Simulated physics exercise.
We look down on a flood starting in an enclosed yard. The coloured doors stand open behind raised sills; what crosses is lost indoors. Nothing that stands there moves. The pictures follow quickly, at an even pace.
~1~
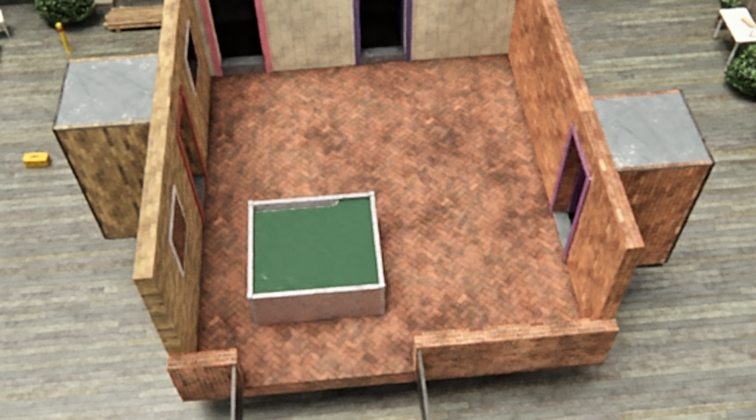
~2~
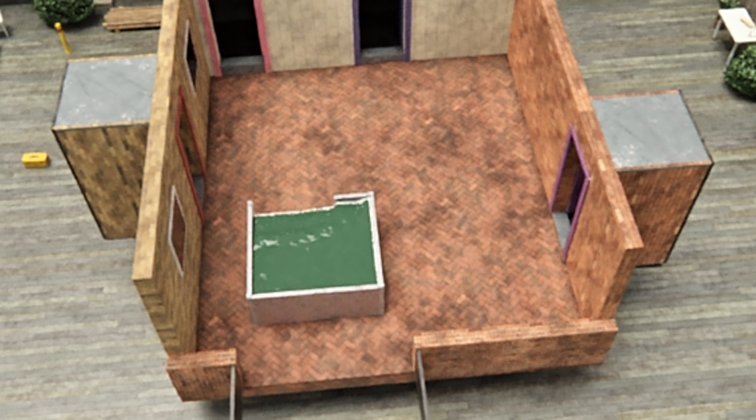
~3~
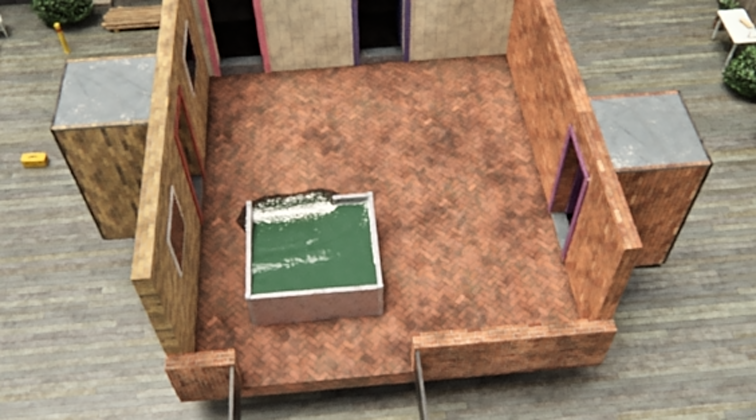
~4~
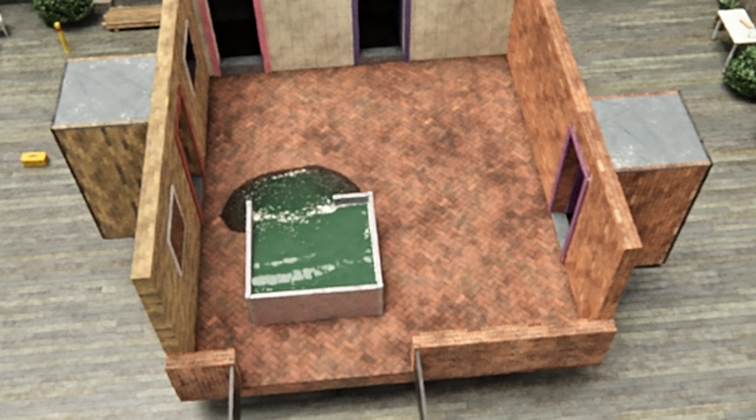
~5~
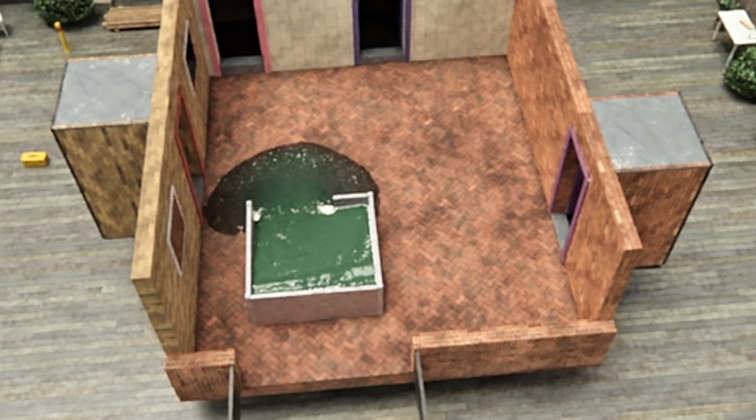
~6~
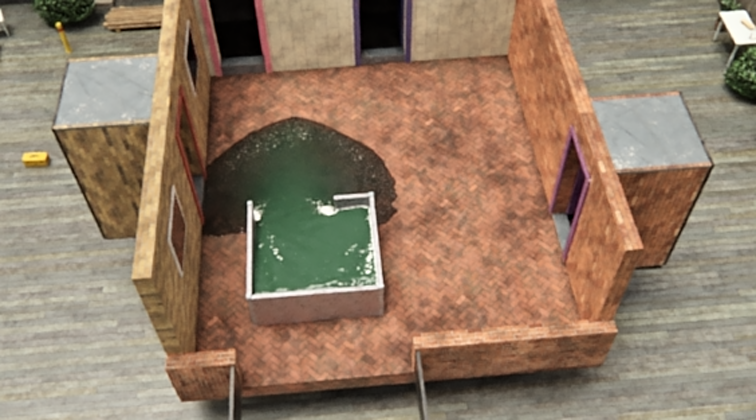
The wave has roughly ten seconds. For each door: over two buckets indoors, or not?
One by one: The red door stays under that; the pink door takes more than that; the purple door stays under that; the blue door stays under that.
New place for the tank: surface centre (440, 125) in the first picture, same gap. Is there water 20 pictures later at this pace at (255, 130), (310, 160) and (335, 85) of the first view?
As listed: Flooded, free of water, wet.
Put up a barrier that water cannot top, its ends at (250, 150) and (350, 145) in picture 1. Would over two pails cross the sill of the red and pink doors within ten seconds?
My reading: Red is over; pink keeps below it.
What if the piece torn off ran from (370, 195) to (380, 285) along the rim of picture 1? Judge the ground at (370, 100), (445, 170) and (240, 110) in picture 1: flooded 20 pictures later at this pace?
As listed: Dry, wet, dry.
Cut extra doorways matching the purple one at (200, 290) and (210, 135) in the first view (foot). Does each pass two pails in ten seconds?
In turn: Lets less in, takes more.
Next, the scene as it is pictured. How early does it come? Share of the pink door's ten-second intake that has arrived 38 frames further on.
About 100 per cent.
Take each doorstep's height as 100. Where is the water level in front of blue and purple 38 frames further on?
Near 40 and 100 in a hundred.
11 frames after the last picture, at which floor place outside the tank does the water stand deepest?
Around (229, 76).
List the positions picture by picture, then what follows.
The first frame shows the water tank at (314, 246) is whole and still.
In the second frame, the front is at a hidden place, out from the gap on the water tank's far side.
In the third frame, the front is at (247, 211), out from the gap on the water tank's far side.
In the fourth frame, water pours out on the water tank's far side and has run to (316, 169).
In the fifth frame, water pours out on the water tank's far side and has run to (309, 146).
In the sixth frame, the front is at (302, 121), out from the gap on the water tank's far side.
A moment on, water covers 35 % of the floor; the red door wet at the sill, nothing in, the pink door wet at the sill, nothing in, the purple door not reached, the blue door not reached.
Next, water covers 40 % of the floor; the red door under two buckets in, the pink door under two buckets in, the purple door not reached, the blue door wet at the sill, nothing in.
Then, water covers 45 % of the floor; the red door under two buckets in, the pink door far over two buckets in, the purple door not reached, the blue door wet at the sill, nothing in.
Later, water covers 70 % of the floor; the red door under two buckets in, the pink door far over two buckets in, the purple door wet at the sill, nothing in, the blue door wet at the sill, nothing in.
In the end, water covers 95 % of the floor; the red door under two buckets in, the pink door far over two buckets in, the purple door under two buckets in, the blue door wet at the sill, nothing in.
